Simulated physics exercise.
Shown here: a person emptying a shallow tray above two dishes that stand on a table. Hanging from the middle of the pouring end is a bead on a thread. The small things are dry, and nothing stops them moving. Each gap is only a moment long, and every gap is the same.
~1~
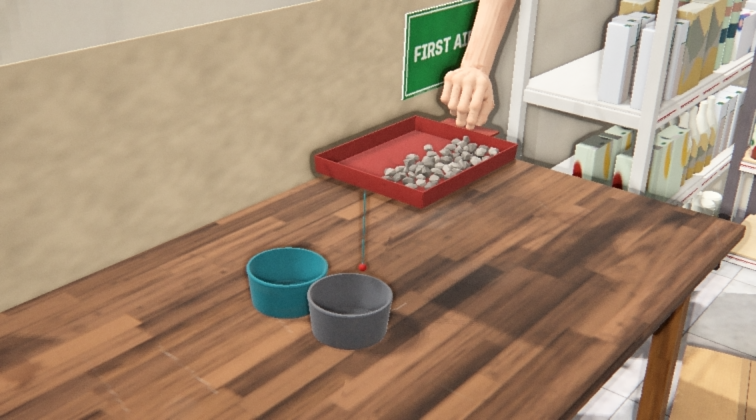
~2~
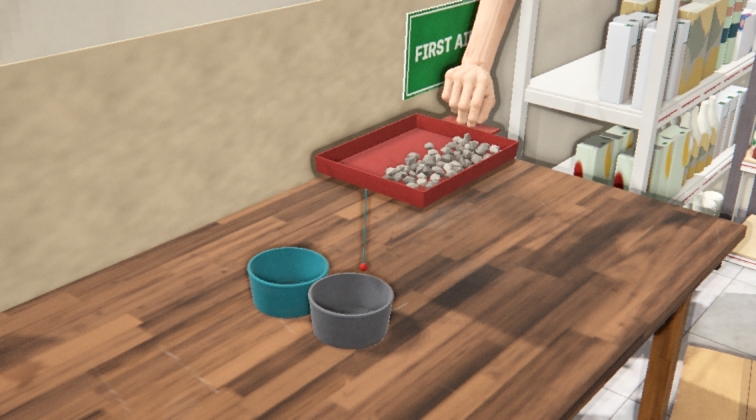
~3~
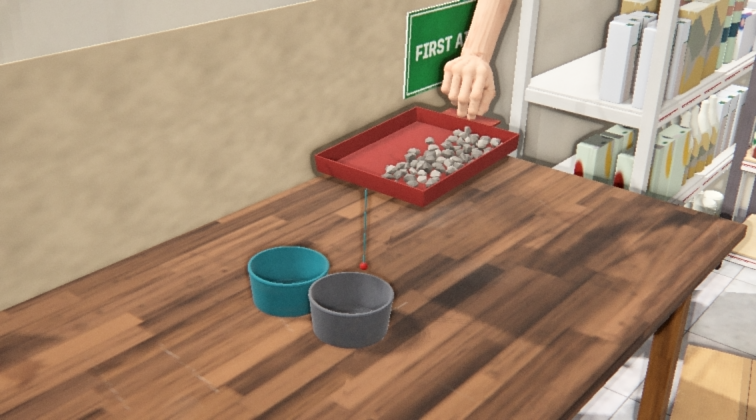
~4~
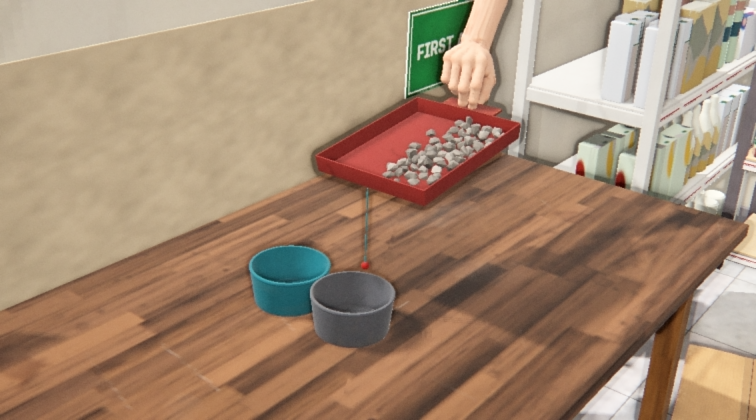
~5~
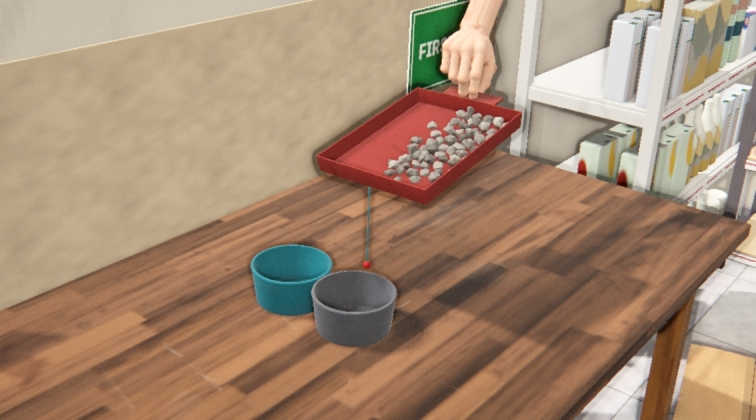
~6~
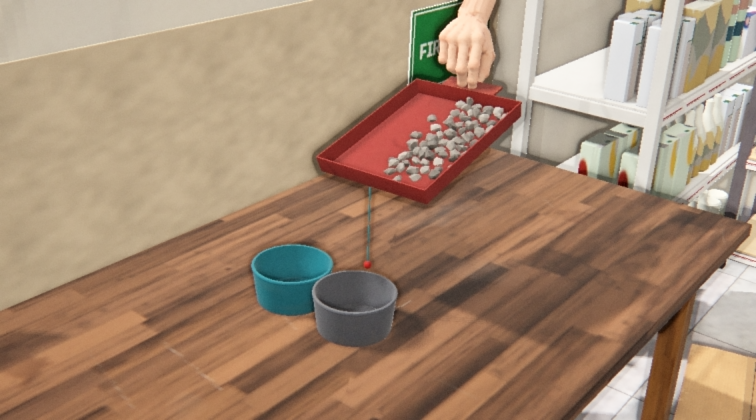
A shallow red tray of grey gravel, its handle gripped by a hand from above, hangs over a wooden table seen from above at an angle, beside a beige wall, a green sign and stocked shelves. Below sit a teal dish on the left and a grey one on the right, near a red bead on a thread. The hand gradually raises the tray's far side, tilting it towards the dishes.
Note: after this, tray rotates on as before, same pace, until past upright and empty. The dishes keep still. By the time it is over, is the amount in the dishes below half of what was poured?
No.
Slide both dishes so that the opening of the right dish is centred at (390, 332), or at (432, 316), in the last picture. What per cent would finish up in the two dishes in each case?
It works out to 60 percent and then 40 percent.
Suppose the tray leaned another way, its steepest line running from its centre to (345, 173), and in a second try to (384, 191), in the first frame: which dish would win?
So, first the left-side one, then the right-side one.
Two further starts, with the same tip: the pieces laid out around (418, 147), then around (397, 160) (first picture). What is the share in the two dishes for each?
Near 90 per cent and near 90 per cent.
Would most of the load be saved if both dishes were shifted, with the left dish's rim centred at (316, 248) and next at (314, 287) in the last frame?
A minority, then a majority.
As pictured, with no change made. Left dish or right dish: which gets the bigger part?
It is right.
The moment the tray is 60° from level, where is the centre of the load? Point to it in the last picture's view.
Around (380, 169).
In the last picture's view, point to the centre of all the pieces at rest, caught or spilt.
Last view, centre at rest - approx. (341, 319).
Soon, tray tipped steeply; nearly all on the tray; a stray few in the air.
A while on, tray tipped right over; about two thirds on the tray; about a quarter in the right dish; a stray few in the left dish; a stray few outside both; about a quarter in the air.
Towards the end, tray tipped past a quarter turn; about two thirds in the right dish; about a quarter in the left dish; a small part outside both.
Finally, tray tipped past a quarter turn; about two thirds in the right dish; about a quarter in the left dish; a small part outside both.
